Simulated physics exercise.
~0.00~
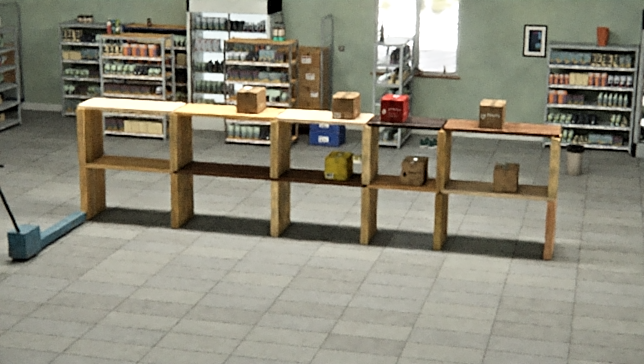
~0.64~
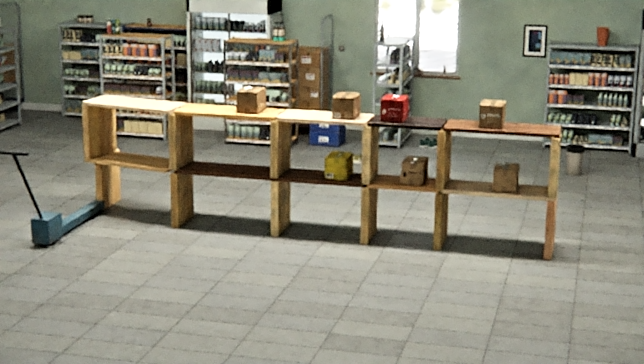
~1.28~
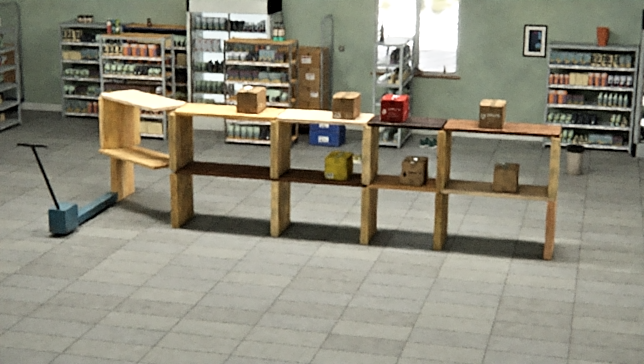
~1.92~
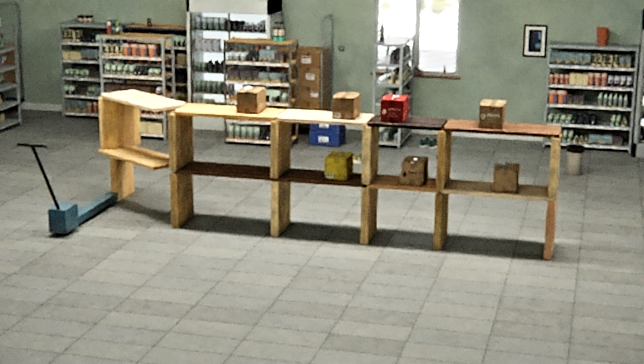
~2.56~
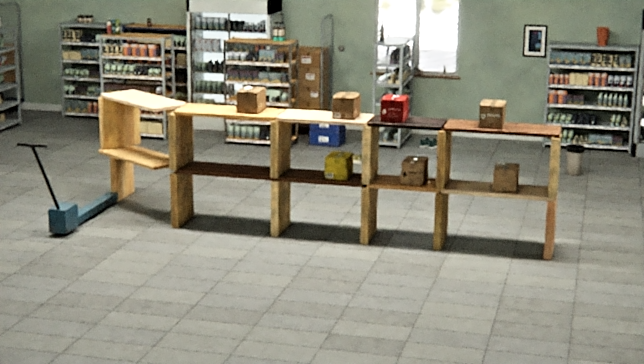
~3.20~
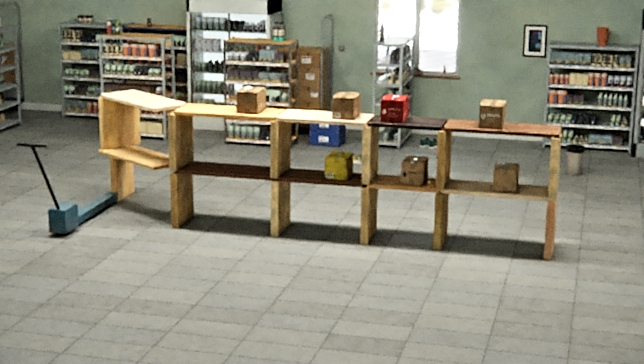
We see a blue floor jack push the base of the leftmost upright in a two-tier row of timber slabs and boards carrying several cartons; the end section shifts and twists askew but stays standing, while the rest, including the red and yellow cartons, remains in place.
